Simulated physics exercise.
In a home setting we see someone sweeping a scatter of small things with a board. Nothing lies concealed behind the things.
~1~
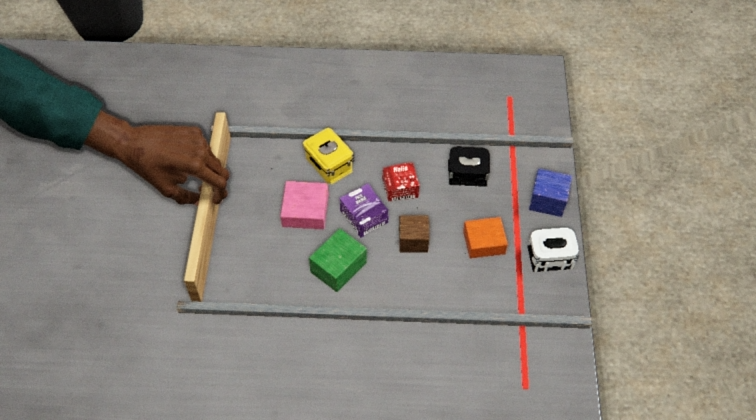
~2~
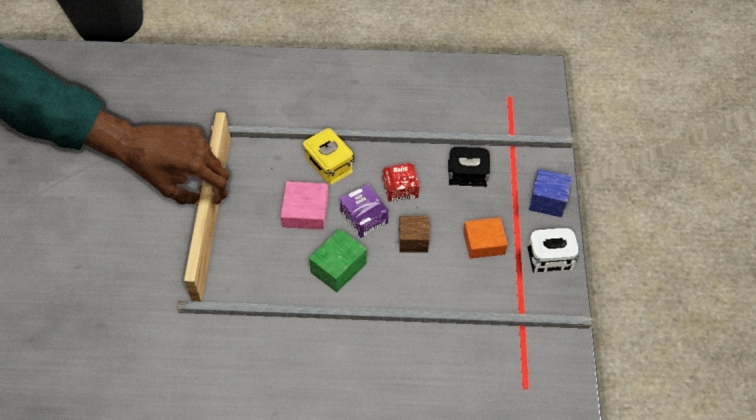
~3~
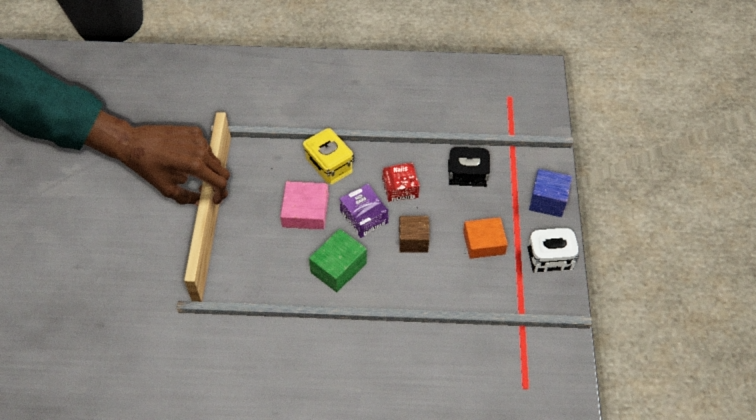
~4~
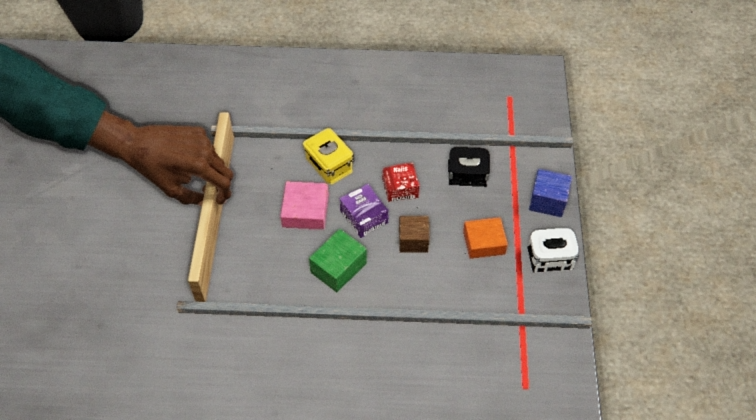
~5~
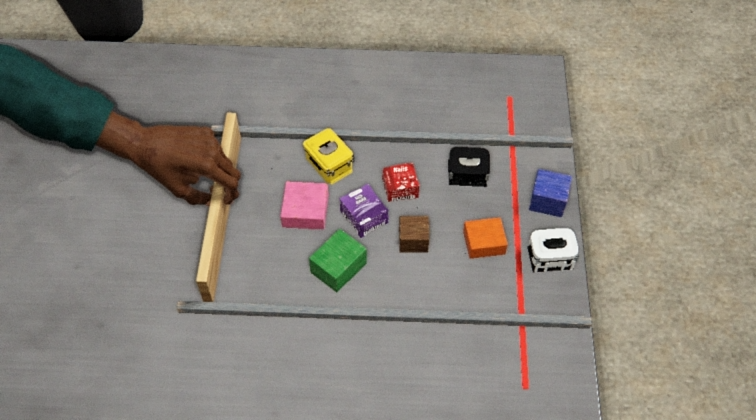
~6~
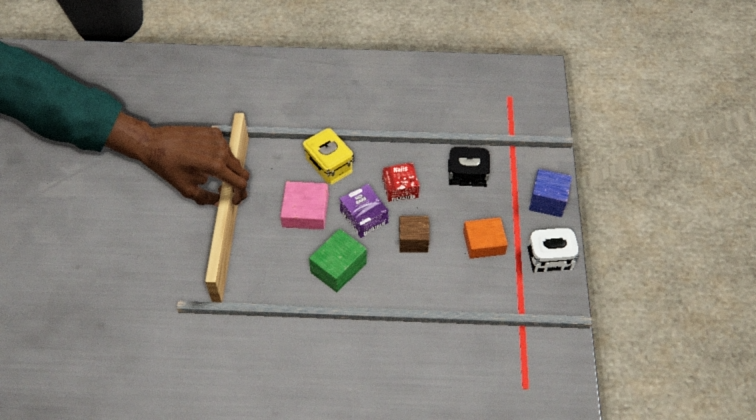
On a grey tabletop in a home with beige carpet beyond it, seen from above by a still camera, a hand in a green sleeve grips a wooden board at left. Between two rails lie yellow, red, purple and black cases and pink, green, brown and orange blocks, with a blue block and white case right of a red line. The board holds nearly still, then slides slightly right, touching nothing.
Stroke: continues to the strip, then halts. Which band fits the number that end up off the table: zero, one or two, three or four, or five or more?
Honestly, the push sends three or four of them over the end.
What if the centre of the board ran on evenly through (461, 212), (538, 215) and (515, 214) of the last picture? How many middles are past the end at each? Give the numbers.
First 1, then 7, then 4.
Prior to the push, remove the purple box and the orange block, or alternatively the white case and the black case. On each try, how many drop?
2, then 2.
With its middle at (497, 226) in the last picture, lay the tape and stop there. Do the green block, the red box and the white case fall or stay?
Green block stays put, red box stays put, white case goes off.
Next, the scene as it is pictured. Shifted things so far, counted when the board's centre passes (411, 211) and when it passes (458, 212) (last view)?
At the first spot the count is 8, and at the second it is 10.
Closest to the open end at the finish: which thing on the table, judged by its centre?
Result: The purple box.
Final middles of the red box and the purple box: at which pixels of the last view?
Looks like one lands around (562, 170), and the other around (578, 212).
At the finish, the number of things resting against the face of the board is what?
Tally at the end: 3.
A little later, none off yet; blue block at rest near (550, 193); white case at rest near (553, 250); orange block at rest near (485, 238).
When it is over, the number that fall off is three or four; down, black case, orange block, white case and blue block.
